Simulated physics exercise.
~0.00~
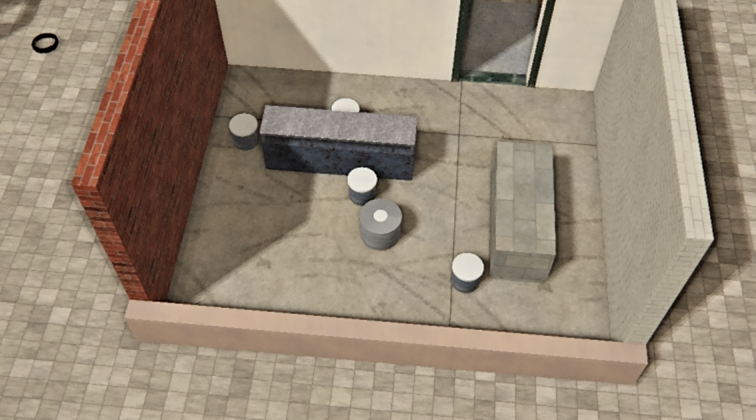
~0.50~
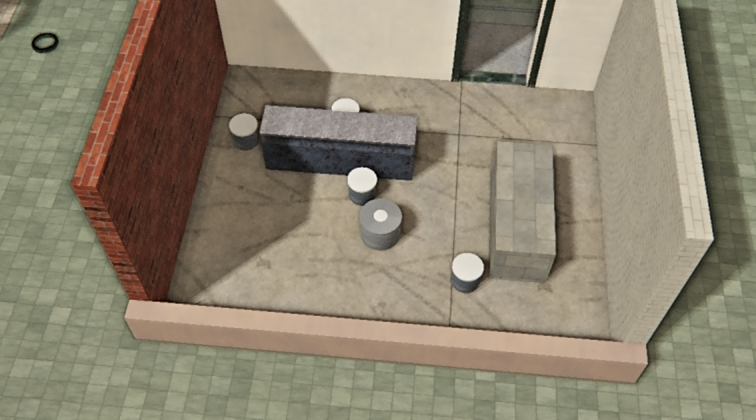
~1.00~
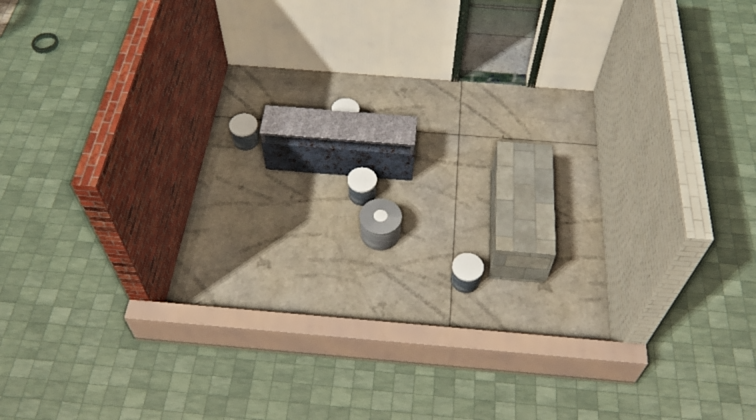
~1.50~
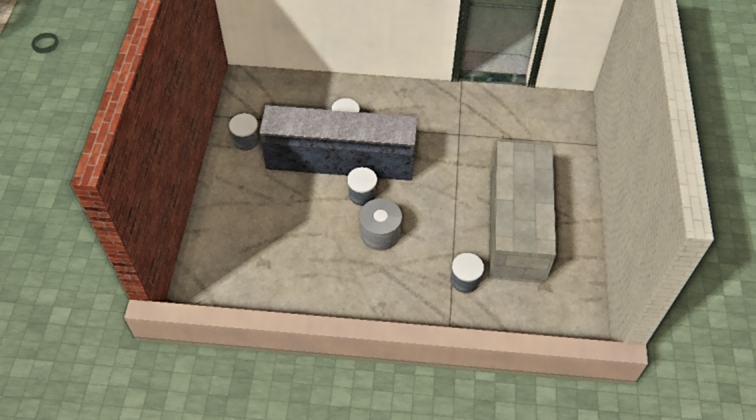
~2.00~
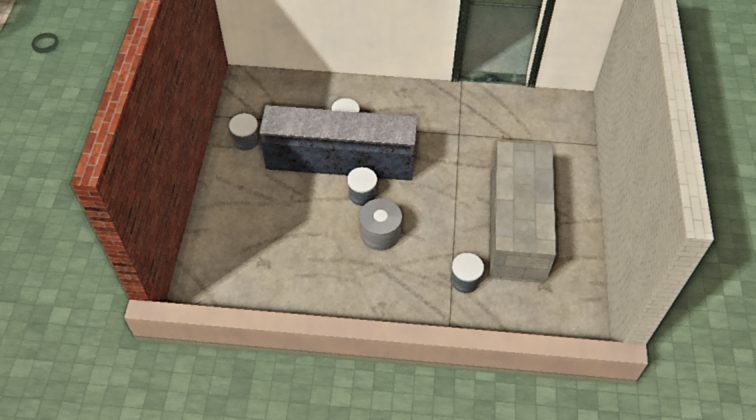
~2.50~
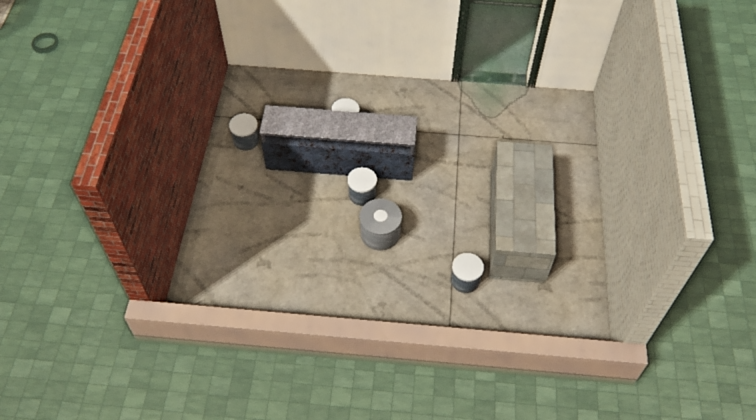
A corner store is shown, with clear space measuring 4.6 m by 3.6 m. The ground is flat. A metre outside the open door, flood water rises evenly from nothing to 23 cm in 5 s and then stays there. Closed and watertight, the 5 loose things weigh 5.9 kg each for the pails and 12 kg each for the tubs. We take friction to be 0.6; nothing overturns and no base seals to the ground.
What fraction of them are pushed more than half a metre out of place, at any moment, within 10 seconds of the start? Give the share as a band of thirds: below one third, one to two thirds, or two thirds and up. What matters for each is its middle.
The share is below one third.
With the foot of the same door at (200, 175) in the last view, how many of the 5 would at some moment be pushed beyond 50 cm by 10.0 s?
That gives 2 of them.
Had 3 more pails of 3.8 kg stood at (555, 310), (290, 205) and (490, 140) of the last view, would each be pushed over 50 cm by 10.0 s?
Taking them in order, the first is within that distance, the second is within that distance and the third is beyond that distance.
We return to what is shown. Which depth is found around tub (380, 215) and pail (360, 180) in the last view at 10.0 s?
First about 5 cm, second about 4 cm.
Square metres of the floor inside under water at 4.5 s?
Wet area: Approx. 4.5 m2.
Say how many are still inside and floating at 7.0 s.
At that instant the tally stands at 0.
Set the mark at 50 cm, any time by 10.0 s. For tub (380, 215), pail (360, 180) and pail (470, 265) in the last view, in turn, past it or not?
In turn: Below the mark, below the mark, above the mark.
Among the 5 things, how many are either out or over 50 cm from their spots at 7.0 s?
By my reckoning, 0.
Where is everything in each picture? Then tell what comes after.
A pail at (243, 124) rests on the ground; a tub at (381, 216), on the bottom; water covers 0.0 m2; 0 of 5 have shifted, in the first picture.
A pail at (243, 124), on the bottom; a tub at (381, 216) rests on the ground; 0.0 m2 under water; 0 of 5 have shifted, in the second picture.
A pail at (243, 124), on the bottom; a tub at (381, 216), on the bottom; water covers 0.0 m2; 0 of 5 have shifted, in the third picture.
A pail at (243, 124), on the bottom; a tub at (381, 216), on the bottom; 0.0 m2 under water; 0 of 5 have shifted, in the fourth picture.
A pail at (243, 124) rests on the ground; a tub at (381, 216) rests on the ground; water covers 0.0 m2; 0 of 5 have shifted, in the fifth picture.
A pail at (243, 124) rests on the ground; a tub at (381, 216) rests on the ground; water covers 0.3 m2; 0 of 5 have shifted, in the sixth picture.
After 3.5 s 0 of 5 are over 50 cm from their spots; 0 afloat.
After 4.5 s 0 of 5 are over 50 cm from their spots; 0 afloat.
After 7.0 s 0 of 5 are over 50 cm from their spots; 0 afloat.
After 10.0 s 1 of 5 are over 50 cm from their spots, and 1 have been at some point; 1 afloat.
